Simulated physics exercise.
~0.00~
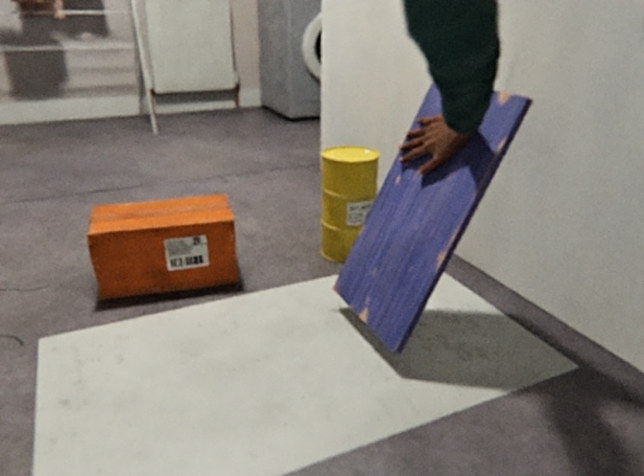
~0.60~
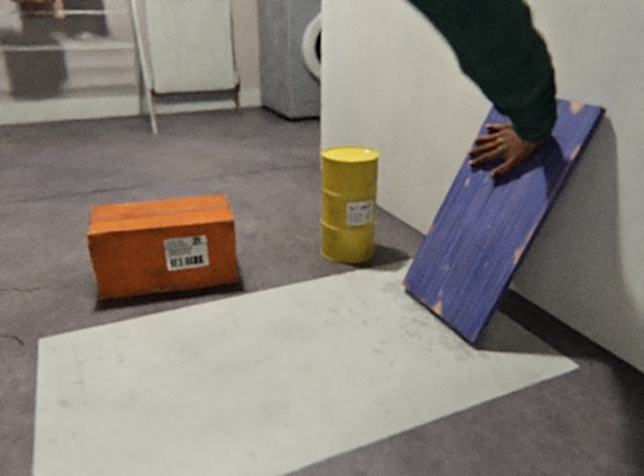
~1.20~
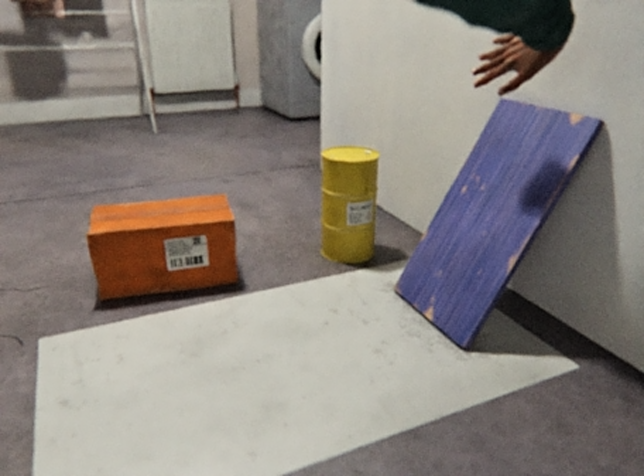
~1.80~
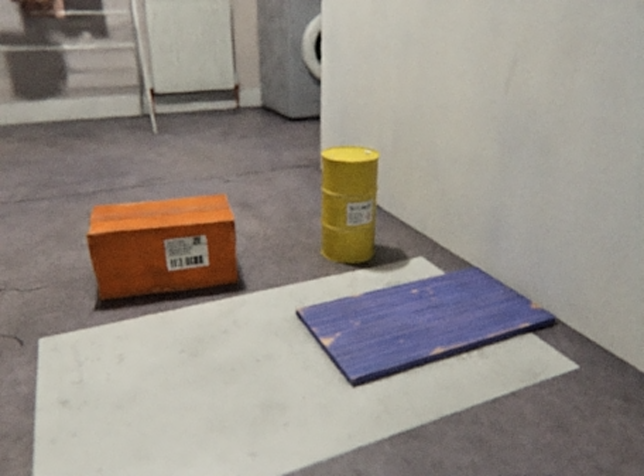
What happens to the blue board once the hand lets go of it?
It slips out from its leaning position and ends up lying flat on the floor, partly on the white patch.
A hand leans a blue board against the wall, lets go, and it slips flat.
